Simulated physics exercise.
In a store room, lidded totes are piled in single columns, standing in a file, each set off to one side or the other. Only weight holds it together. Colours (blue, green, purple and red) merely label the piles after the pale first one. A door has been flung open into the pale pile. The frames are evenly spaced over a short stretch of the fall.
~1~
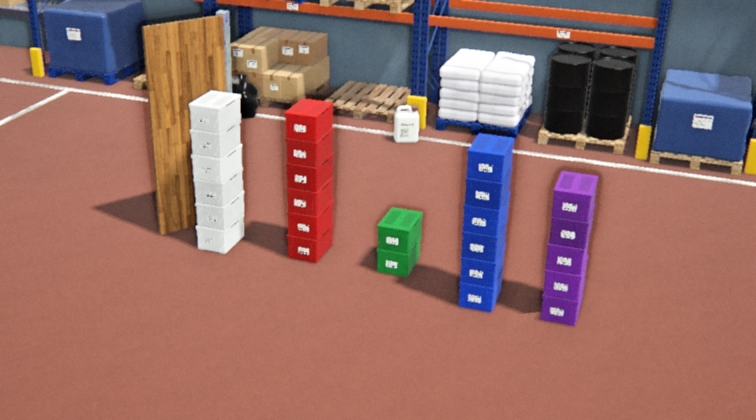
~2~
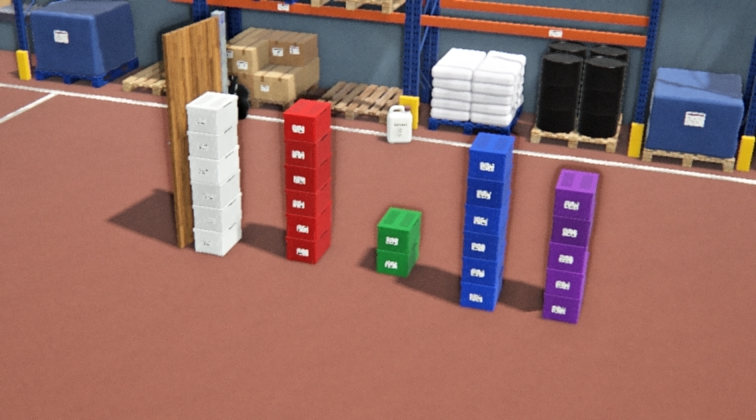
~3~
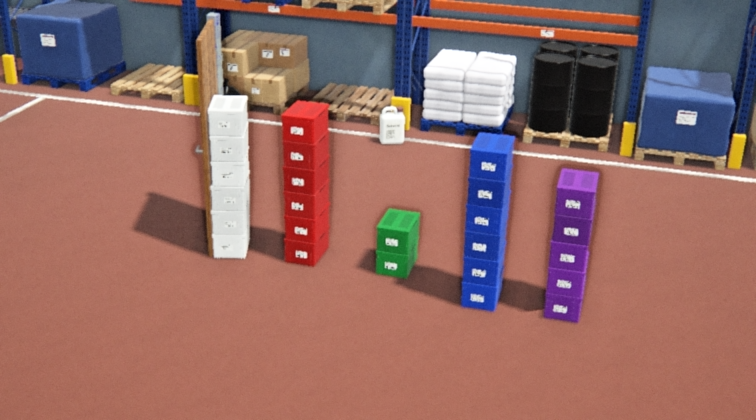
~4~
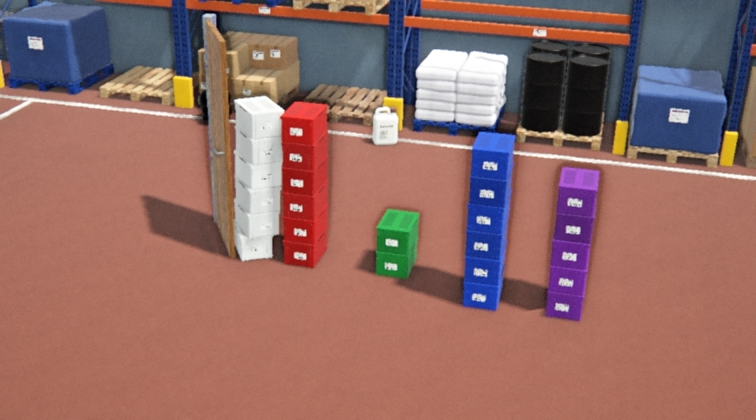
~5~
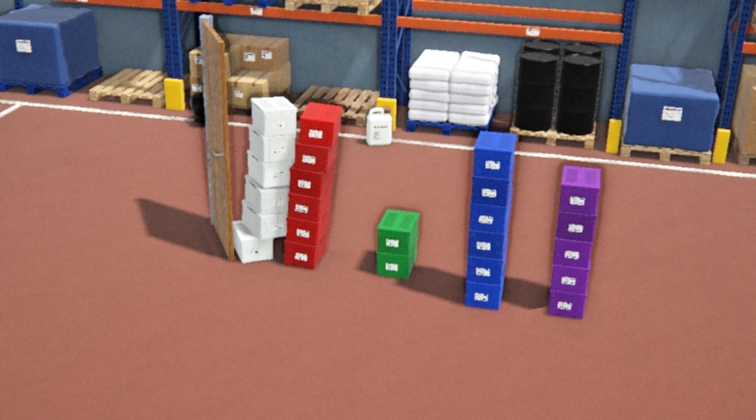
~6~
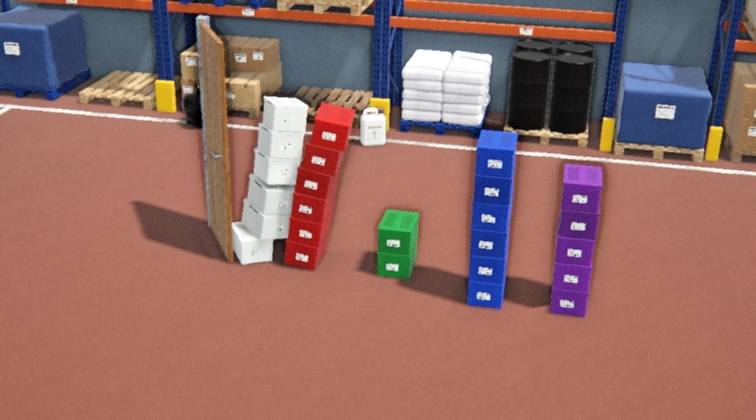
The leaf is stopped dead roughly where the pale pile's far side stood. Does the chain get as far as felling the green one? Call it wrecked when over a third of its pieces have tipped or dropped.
In the end the green column survives.
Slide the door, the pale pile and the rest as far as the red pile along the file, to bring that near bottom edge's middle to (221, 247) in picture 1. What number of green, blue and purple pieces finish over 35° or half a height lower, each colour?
Pile by pile, green 1, blue 0, purple 0.
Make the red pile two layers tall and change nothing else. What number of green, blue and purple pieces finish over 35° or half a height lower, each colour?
Green 0, blue 0, purple 0.
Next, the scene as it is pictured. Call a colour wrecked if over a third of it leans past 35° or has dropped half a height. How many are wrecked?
In all, 1.
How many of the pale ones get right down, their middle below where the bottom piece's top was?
6 pale pieces.
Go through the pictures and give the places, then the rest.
In the first frame (each place is the centre of the face we see best; the camera moves round a little), door edge (147, 72) swinging in; top green tote (393, 240); top red tote (300, 128); the others all in place.
The second frame shows door edge (167, 82) swinging in; top green tote (393, 240).
The third frame shows door edge (201, 88) past square; top green tote (392, 242).
The fourth frame shows door edge (225, 89) past square; top green tote (392, 242).
The fifth frame shows door edge (224, 90) past square, top of the pale pile leaning barely; top green tote (393, 243); top red tote (316, 133) tilted barely; steepest lean, the tote at (311, 159); 6 have shifted.
The sixth frame shows door edge (223, 91) past square, top of the pale pile leaning a little; top green tote (394, 243); top red tote (330, 136) tilted a little; 6 have shifted.
Just after the last frame, 0 of the pale pile down; none of the 2 green totes down (0 of 19 in all colours); top green tote unmoved; top red tote tilted a little.
A moment on, 5 of the pale pile down; none of the 2 green totes down (1 of 19 in all colours); top green tote unmoved; top red tote tilted well over, half its height lower.
Further on, 5 of the pale pile down; none of the 2 green totes down (6 of 19 in all colours); top green tote moved a little; top red tote on its side.
Then, 5 of the pale pile down; none of the 2 green totes down (6 of 19 in all colours); top green tote moved half its height; top red tote tilted steeply, some four heights lower.
When it is over, 5 of the pale pile down; none of the 2 green totes down (6 of 19 in all colours); top green tote moved half its height; top blue tote unmoved. In pixels of the last frame, middles, top green tote near (410, 234), top blue tote near (498, 154).
